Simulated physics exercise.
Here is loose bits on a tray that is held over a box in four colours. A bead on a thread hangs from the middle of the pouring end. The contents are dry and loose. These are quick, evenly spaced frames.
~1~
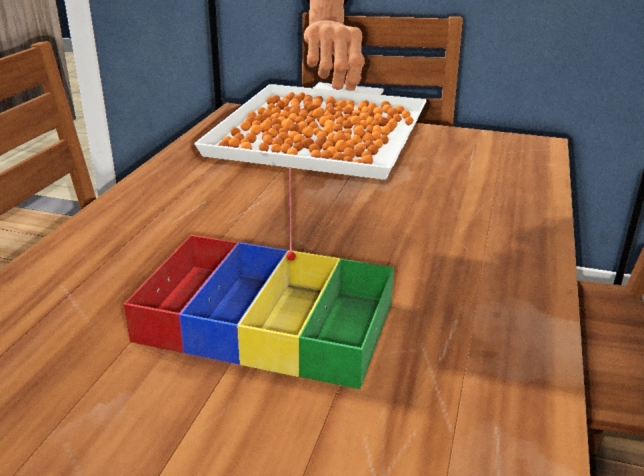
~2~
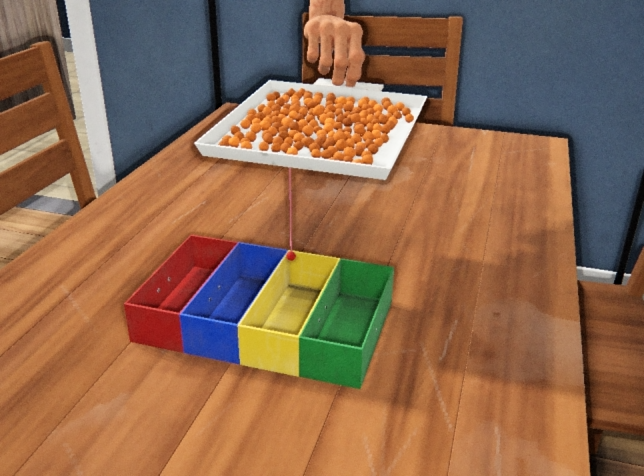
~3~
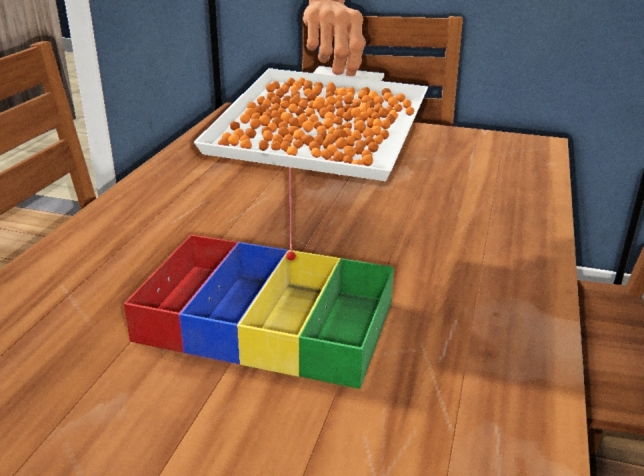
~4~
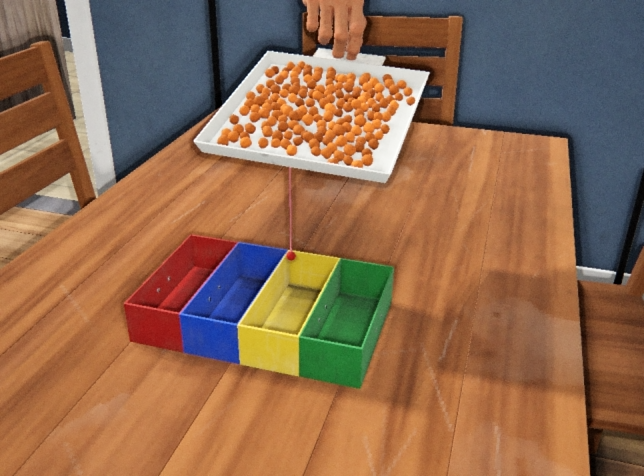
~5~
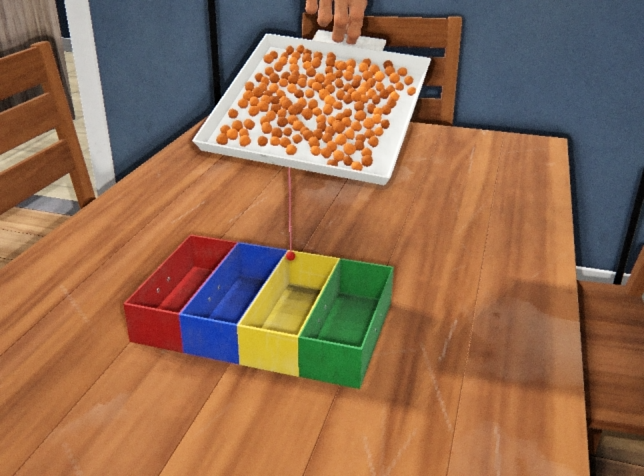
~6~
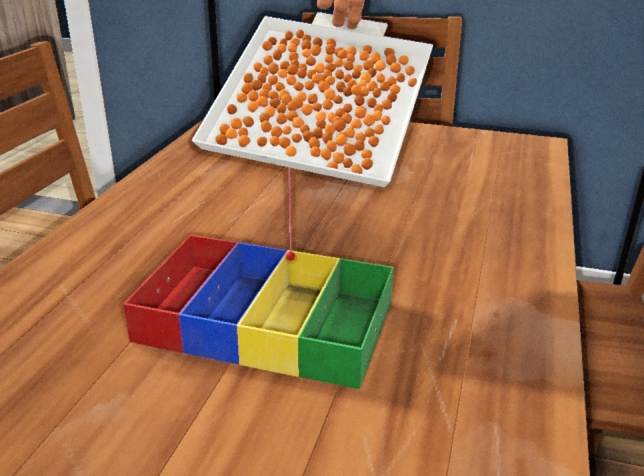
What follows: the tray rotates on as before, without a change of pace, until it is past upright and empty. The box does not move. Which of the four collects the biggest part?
The green cell gets the most.
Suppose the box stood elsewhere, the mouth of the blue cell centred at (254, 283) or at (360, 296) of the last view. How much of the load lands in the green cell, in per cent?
Near 40 % and 0 %.
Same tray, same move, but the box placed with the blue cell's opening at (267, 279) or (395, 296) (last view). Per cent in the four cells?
About 90 and 70 per cent.
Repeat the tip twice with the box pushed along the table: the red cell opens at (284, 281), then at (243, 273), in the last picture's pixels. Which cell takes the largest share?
First the cell in blue, then the yellow cell.
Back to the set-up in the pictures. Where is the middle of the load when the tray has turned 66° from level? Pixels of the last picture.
Roughly at (319, 126).
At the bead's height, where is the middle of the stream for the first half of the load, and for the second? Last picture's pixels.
Around (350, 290) and then (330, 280).
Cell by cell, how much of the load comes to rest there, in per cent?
In per cent, red cell 0, blue cell 10, yellow cell 20 and green cell 50.
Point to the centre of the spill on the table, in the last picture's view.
Near (411, 377).
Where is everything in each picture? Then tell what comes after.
The first frame shows corners of the pouring end (202, 142) and (386, 165), level; middle of the load (330, 125), coated peanuts; bead on its thread (291, 256); red cell (154, 324); blue cell (210, 335); yellow cell (269, 347); green cell (330, 359).
The second frame shows corners of the pouring end (202, 142) and (386, 165), level; middle of the load (331, 123).
The third frame shows corners of the pouring end (202, 141) and (386, 167), tipped barely, lowest at the right corner; middle of the load (331, 117).
The fourth frame shows corners of the pouring end (201, 139) and (386, 170), tipped a little, lowest at the right corner; middle of the load (331, 109).
The fifth frame shows corners of the pouring end (200, 138) and (385, 173), tipped clearly, lowest at the right corner; middle of the load (330, 101).
The sixth frame shows corners of the pouring end (199, 138) and (385, 176), tipped clearly, lowest at the right corner; middle of the load (330, 94); red cell (154, 324); blue cell (210, 335); yellow cell (268, 347); green cell (330, 359).
Just after the last frame, tray tipped steeply; almost all on the tray; just a few in the green cell; just a few falling or outside the box.
A moment on, tray tipped past a quarter turn; roughly a quarter on the tray; roughly a quarter in the green cell; about a tenth in the yellow cell; just a few in the blue cell; just a few in the red cell; roughly a third falling or outside the box.
Further on, tray tipped past a quarter turn; roughly half in the green cell; roughly a quarter in the yellow cell; about a tenth in the blue cell; roughly a quarter falling or outside the box.
When it is over, tray tipped past a quarter turn; roughly half in the green cell; roughly a quarter in the yellow cell; about a tenth in the blue cell; not one in the red cell; roughly a quarter outside the box.
